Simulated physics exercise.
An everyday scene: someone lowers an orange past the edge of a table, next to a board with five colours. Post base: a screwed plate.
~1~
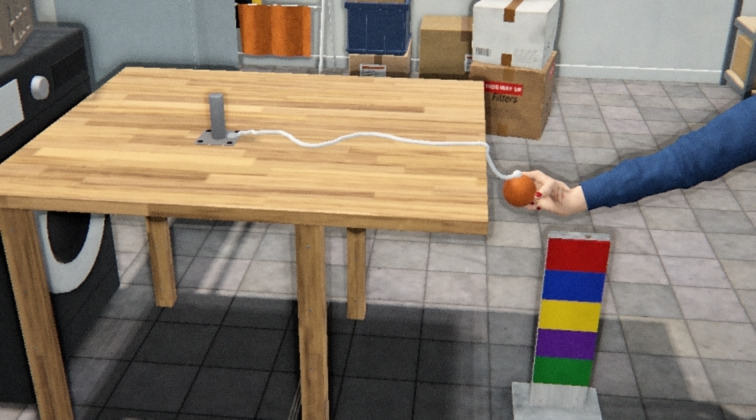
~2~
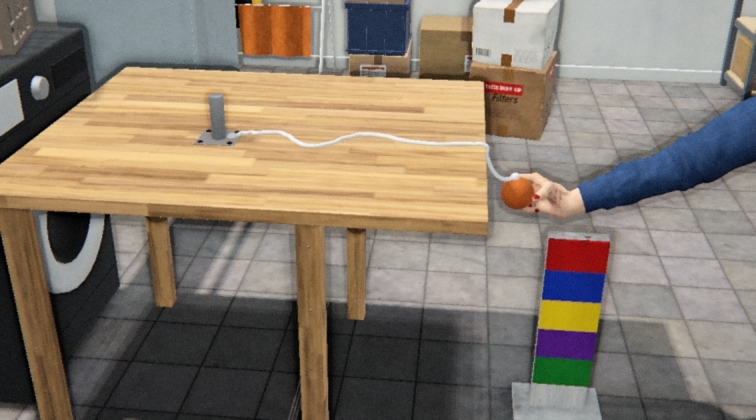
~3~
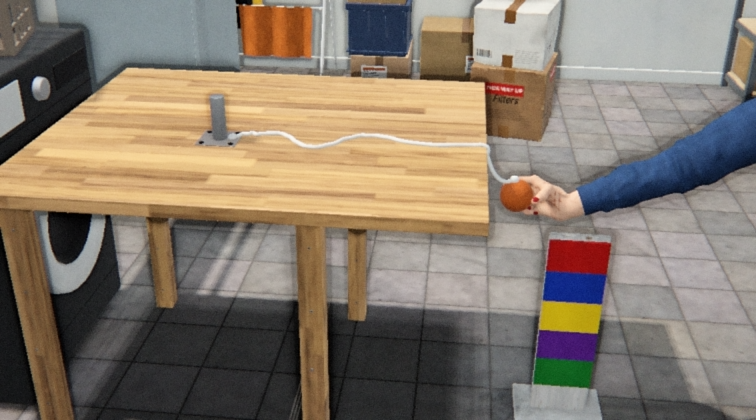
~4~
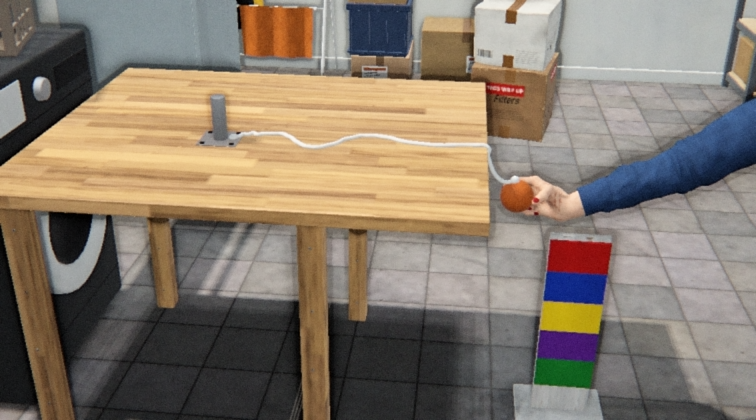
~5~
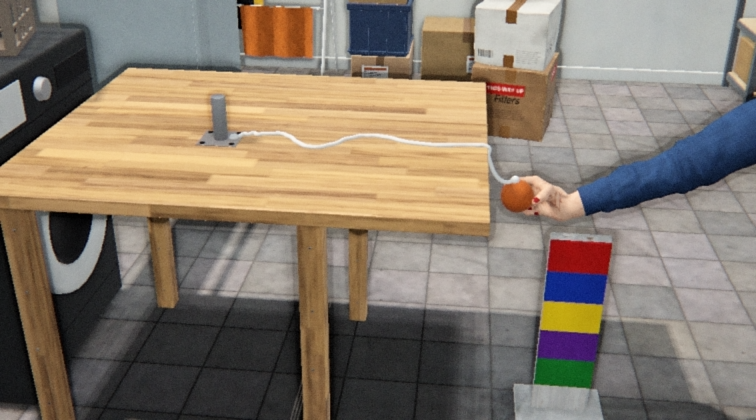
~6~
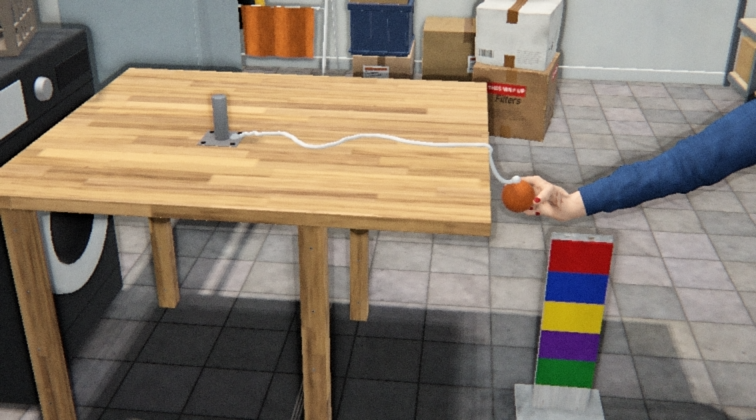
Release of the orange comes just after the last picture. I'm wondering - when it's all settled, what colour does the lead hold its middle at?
It's at red.
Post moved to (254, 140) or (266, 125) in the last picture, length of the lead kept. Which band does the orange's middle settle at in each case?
First try: Blue; second try: Blue.
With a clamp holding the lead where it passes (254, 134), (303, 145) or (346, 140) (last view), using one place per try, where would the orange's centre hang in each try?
About (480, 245), (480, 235) and (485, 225).
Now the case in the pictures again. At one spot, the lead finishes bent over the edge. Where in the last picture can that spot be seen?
That spot is around (450, 146).
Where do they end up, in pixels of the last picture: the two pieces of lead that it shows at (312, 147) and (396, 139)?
Result - first point (338, 142), second point (435, 146).
A little later, orange near (504, 247); level with red.
Next, orange near (460, 250); level with red.
Later still, orange near (482, 254); level with red.
When it is over, orange near (481, 255); level with red. The lead holds its middle at red.
